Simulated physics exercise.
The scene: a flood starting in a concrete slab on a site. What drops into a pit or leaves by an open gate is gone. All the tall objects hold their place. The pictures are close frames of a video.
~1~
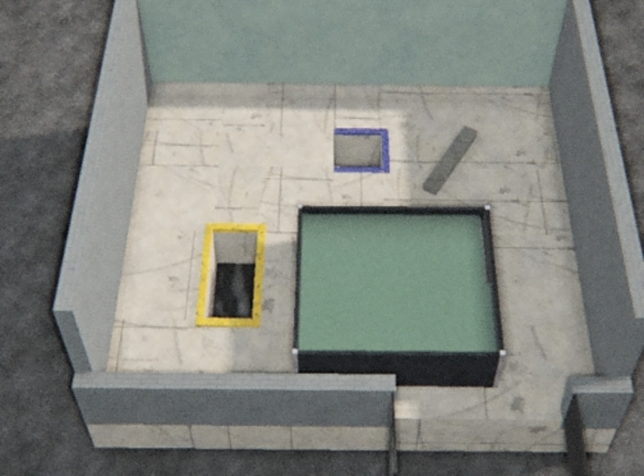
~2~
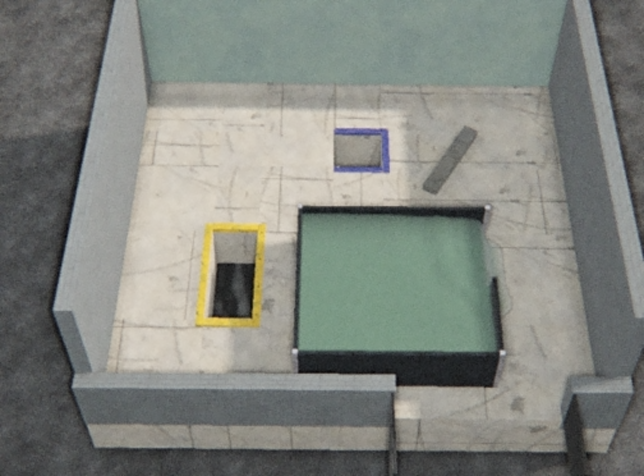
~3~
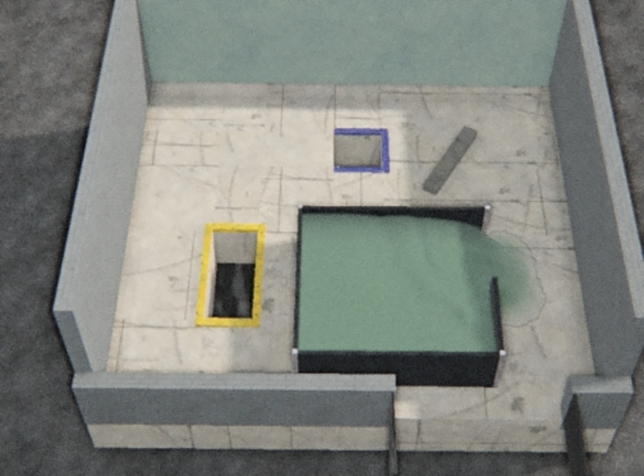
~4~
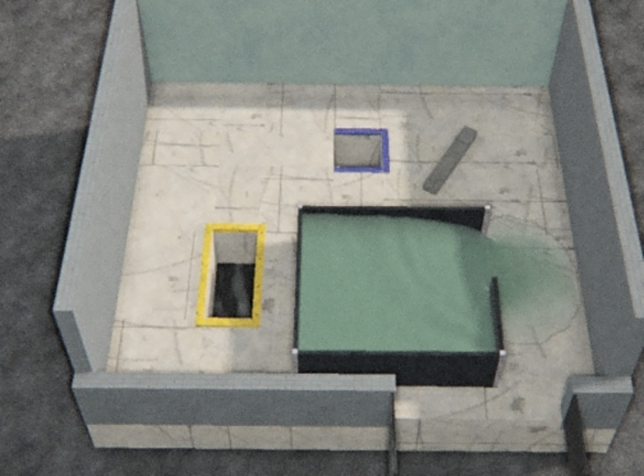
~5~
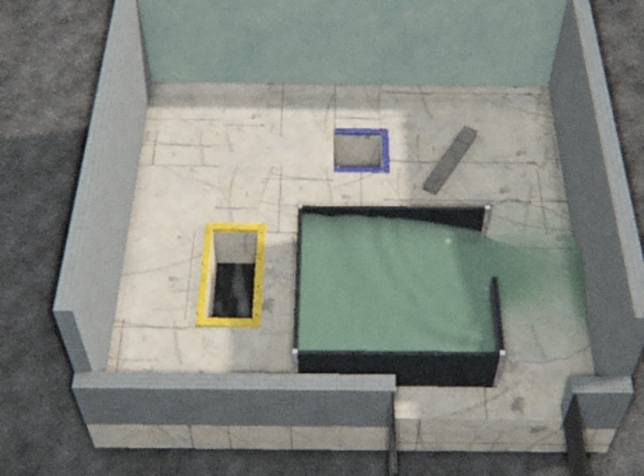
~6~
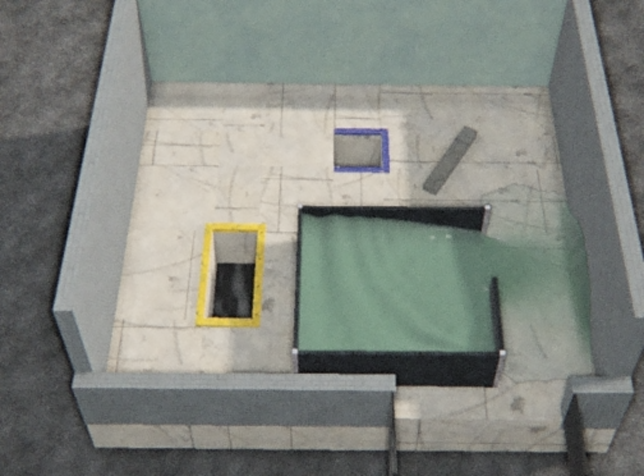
Green water burst through a gap in the right side of a dark square tank, spread across the pale concrete floor to the right-hand wall, and then fanned out along it.
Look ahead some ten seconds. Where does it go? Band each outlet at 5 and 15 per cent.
The gate takes over 15 %; the yellow pit takes under 5 %; the blue pit takes from 5 to 15 %.
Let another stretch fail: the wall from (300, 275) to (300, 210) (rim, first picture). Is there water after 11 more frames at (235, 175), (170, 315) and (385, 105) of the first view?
One after the other: Covered, no water, dry.
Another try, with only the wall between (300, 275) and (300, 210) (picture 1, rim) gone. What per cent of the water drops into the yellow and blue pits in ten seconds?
Per cent: Yellow 60, blue 0.
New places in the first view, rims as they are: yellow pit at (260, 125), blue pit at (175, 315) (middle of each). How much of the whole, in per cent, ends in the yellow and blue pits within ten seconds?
Per cent: Yellow 12, blue 2.
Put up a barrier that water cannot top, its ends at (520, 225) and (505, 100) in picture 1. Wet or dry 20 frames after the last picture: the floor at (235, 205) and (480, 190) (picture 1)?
In that order: Free of water, under water.
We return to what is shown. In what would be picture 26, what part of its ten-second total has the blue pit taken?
Near 5 in a hundred.
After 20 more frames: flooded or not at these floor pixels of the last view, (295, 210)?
There: Free of water.
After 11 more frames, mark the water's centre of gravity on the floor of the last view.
Roughly at (439, 287).
A moment on, water covers 15 % of the floor; the gate 0 %, the yellow pit 0 %, the blue pit 0 %.
Next, water covers 25 % of the floor; the gate 1 %, the yellow pit 0 %, the blue pit 0 %.
Then, water covers 45 % of the floor; the gate 7 %, the yellow pit 0 %, the blue pit 0 %.
Later, water covers 75 % of the floor; the gate 15 %, the yellow pit 0 %, the blue pit 4 %.
In the end, water covers 95 % of the floor; the gate 22 %, the yellow pit 0 %, the blue pit 9 %.
